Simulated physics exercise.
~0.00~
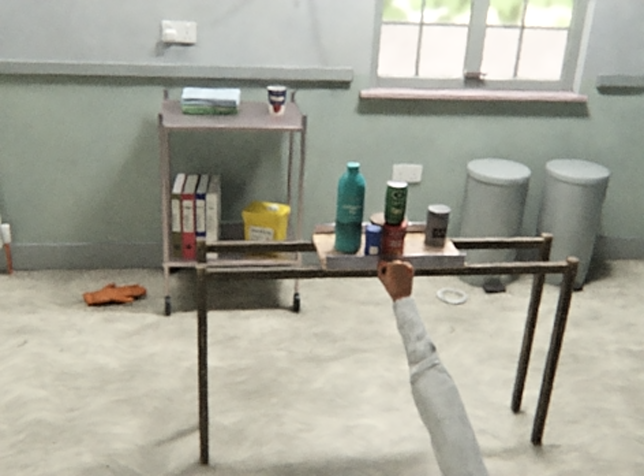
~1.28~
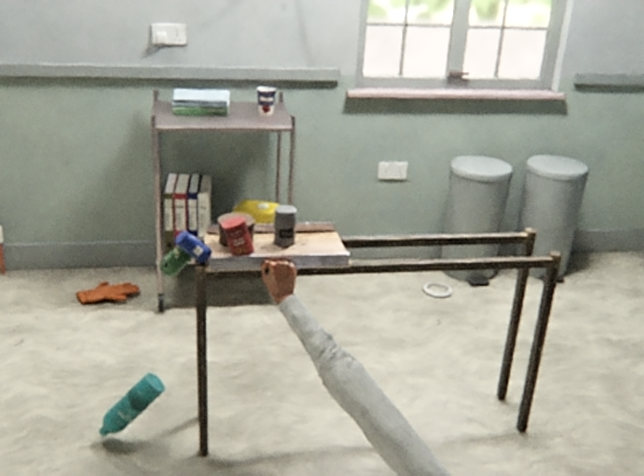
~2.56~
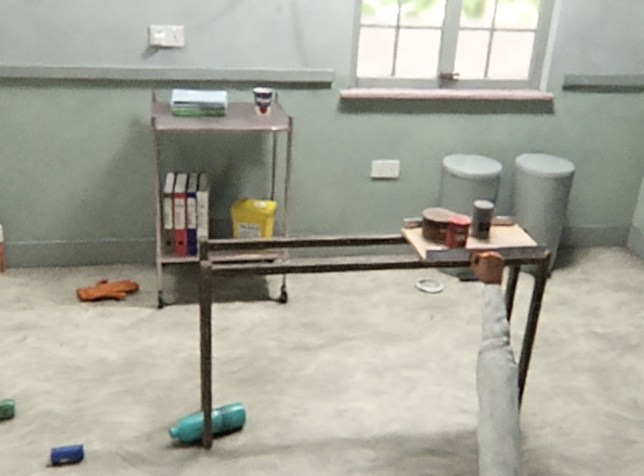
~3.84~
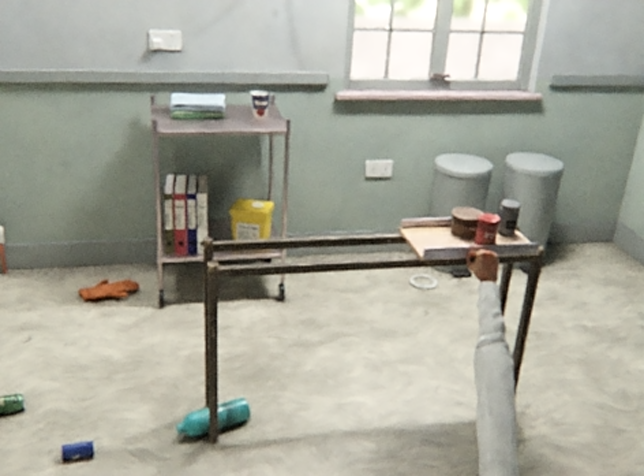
A tray slides left, dropping a bottle and two small containers, then slides right carrying three.
